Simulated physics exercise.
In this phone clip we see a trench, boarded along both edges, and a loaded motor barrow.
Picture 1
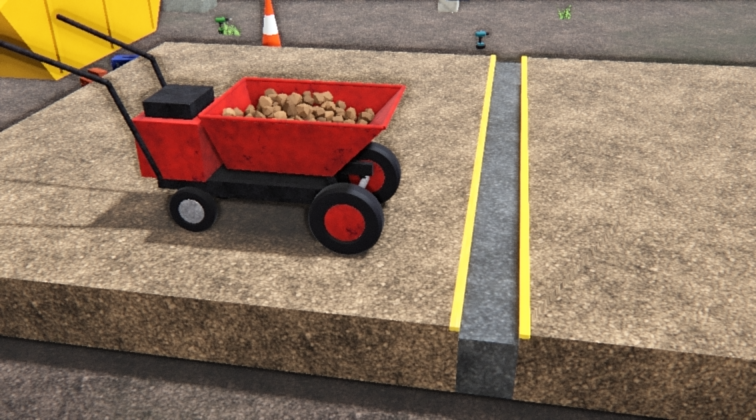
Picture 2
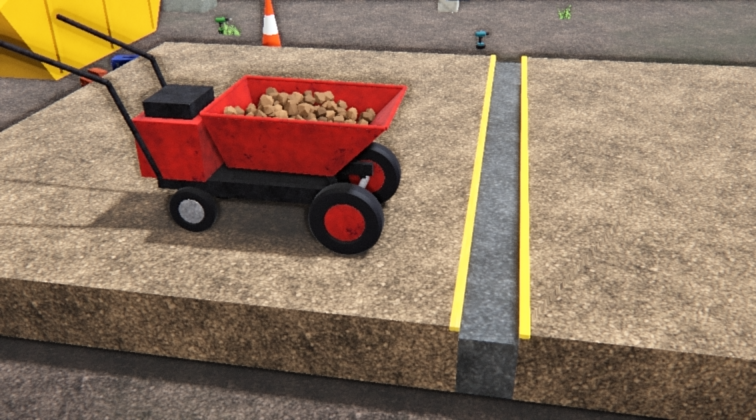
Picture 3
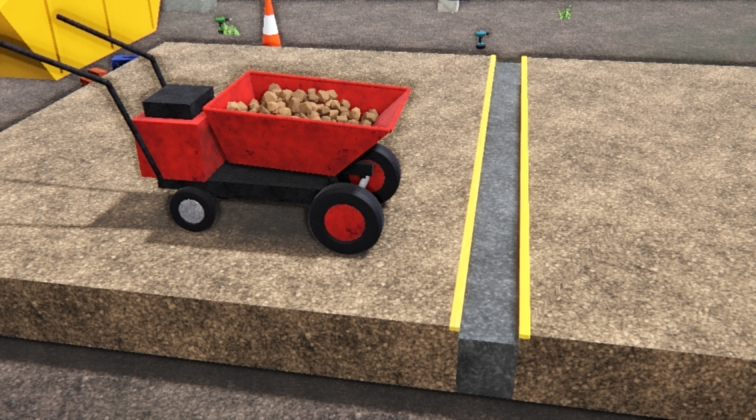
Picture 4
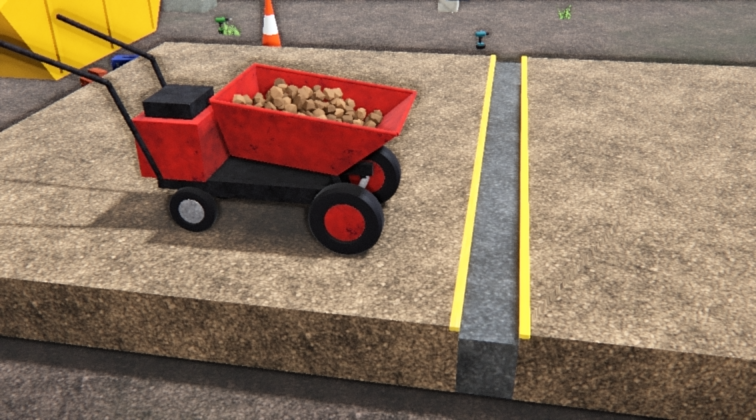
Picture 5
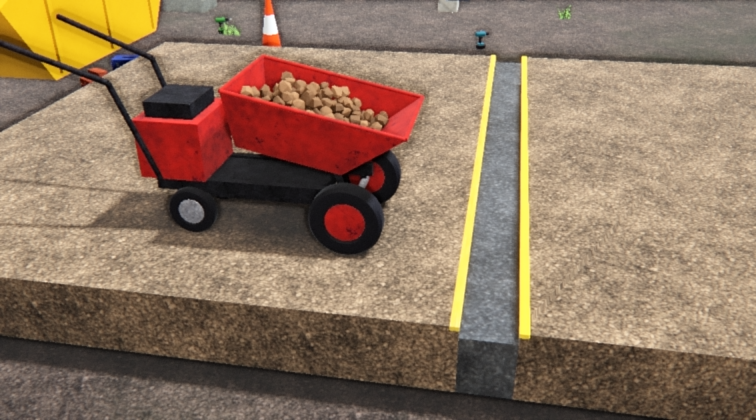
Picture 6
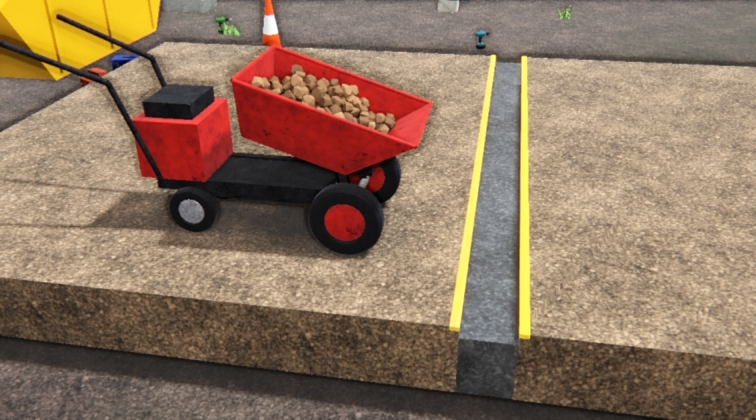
Red motor barrow standing beside a narrow yellow-edged trench, its skip of brown clods starting level and gradually tilting toward the right.
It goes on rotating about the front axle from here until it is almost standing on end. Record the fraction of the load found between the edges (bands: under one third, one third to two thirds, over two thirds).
At least one third, at most two thirds.
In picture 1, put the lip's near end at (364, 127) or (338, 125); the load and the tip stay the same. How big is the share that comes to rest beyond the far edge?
First try: Some 20 %; second try: 10 %.
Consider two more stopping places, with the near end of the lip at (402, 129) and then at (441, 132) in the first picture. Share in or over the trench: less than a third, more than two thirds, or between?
The first try: Between a third and two thirds. The second: Under a third.
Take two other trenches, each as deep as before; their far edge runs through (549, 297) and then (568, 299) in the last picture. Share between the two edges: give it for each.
About 70 %, then 70 %.
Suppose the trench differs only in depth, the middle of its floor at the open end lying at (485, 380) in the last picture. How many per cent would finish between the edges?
90 %.
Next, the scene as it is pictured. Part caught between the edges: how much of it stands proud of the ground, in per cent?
Roughly 55 percent of them.
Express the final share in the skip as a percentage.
Roughly 25 per cent.
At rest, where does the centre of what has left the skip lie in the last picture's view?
I'd place the middle at about (500, 231).
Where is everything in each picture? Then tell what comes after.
Lip of the skip at (384, 128), level; top of the load at (297, 114), clay clods; first edge of the trench at (460, 288); far edge at (525, 294), the trench under half as wide as the skip, and shallow for its width, in the first frame.
Lip of the skip at (385, 129), level; top of the load at (298, 113), in the second frame.
Lip of the skip at (390, 131), tipped barely; top of the load at (287, 114), in the third frame.
Lip of the skip at (397, 134), tipped a little; top of the load at (285, 103), in the fourth frame.
Lip of the skip at (405, 140), tipped a little; top of the load at (292, 98), in the fifth frame.
Lip of the skip at (415, 147), tipped clearly; top of the load at (289, 89); first edge of the trench at (460, 288); far edge at (525, 294), in the sixth frame.
Soon, skip tipped steeply; all in the skip.
A while on, skip tipped right over; about two thirds in the skip; a stray few short of the trench; about a quarter in or heaped over the trench; a stray few beyond it; a stray few falling.
Towards the end, skip tipped right over; about a quarter in the skip; a small part short of the trench; about half in or heaped over the trench; about a quarter beyond it.
Finally, skip tipped right over; about a quarter in the skip; a small part short of the trench; about half in or heaped over the trench; about a quarter beyond it.
